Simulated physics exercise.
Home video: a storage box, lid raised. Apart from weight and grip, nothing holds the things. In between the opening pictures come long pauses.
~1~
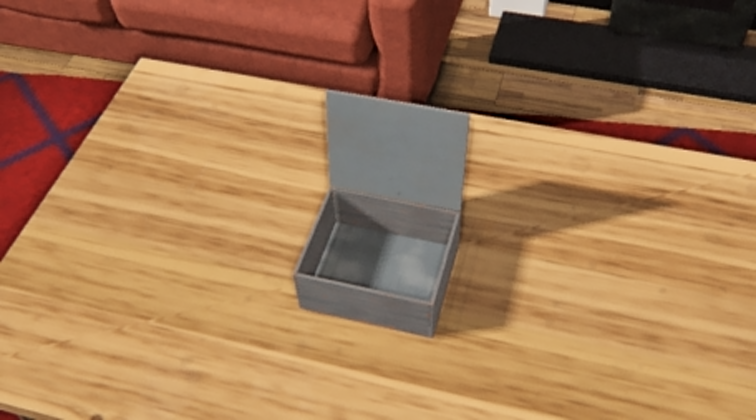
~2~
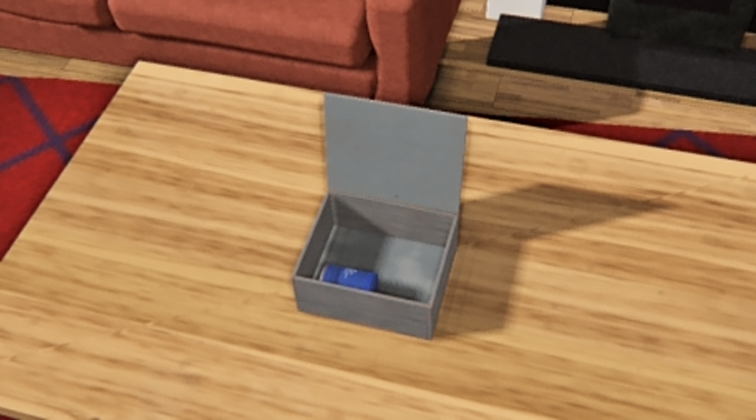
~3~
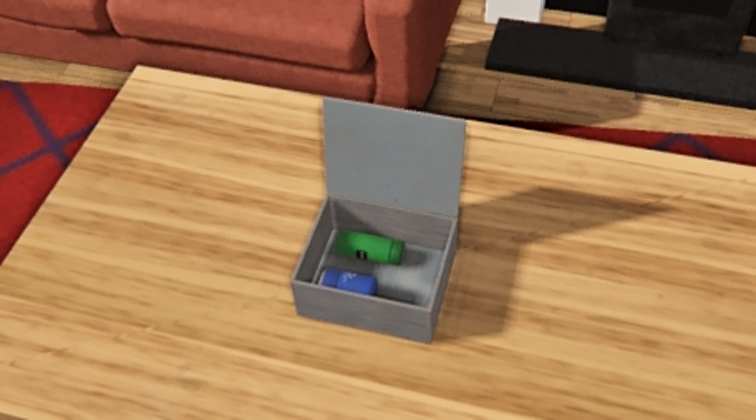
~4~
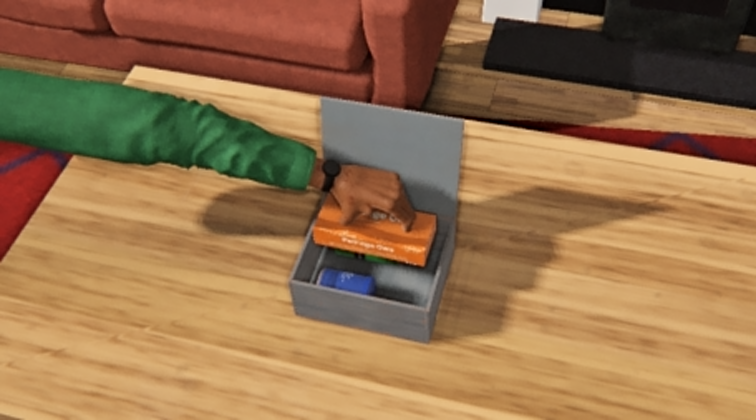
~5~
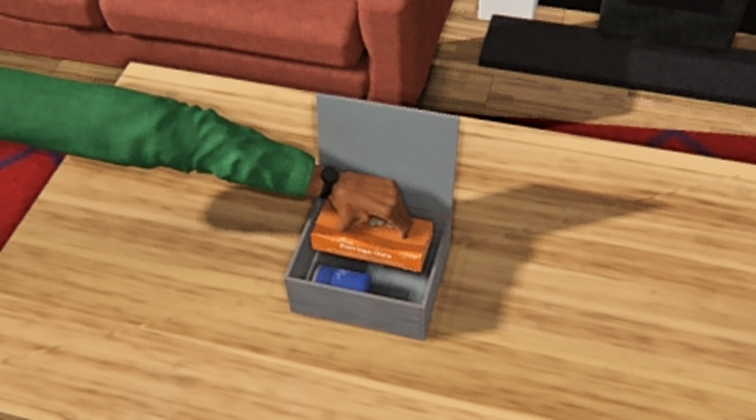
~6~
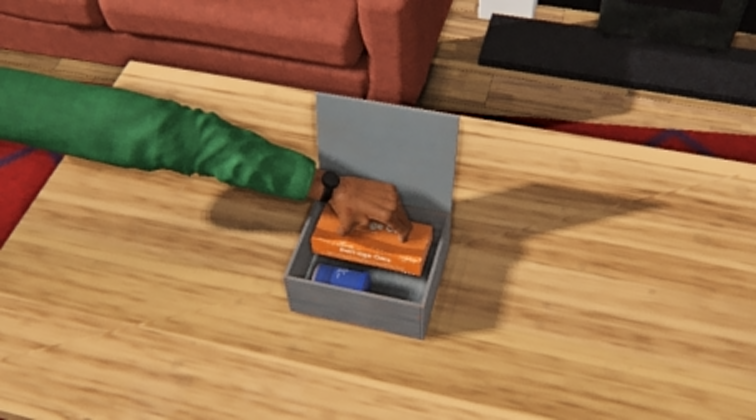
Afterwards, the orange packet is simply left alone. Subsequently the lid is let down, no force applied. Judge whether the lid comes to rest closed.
The lid is in place.
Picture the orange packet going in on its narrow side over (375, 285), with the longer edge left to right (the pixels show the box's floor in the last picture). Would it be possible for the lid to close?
Note: It lowers fully.
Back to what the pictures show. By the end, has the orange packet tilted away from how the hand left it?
Result: It leans over.
Then, 0.90 s later than the last frame, lid starting down; orange packet on its side near (370, 265).
Then, 1.60 s later than the last frame, lid 57° above the rim; orange packet on its side near (370, 265).
Then, 1.90 s later than the last frame, lid 23° above the rim; orange packet on its side near (370, 265).
When it is over, lid shut; lying over in the box, orange packet; the other 2 as before. End places, in pixels of the last picture, orange packet near (370, 265).
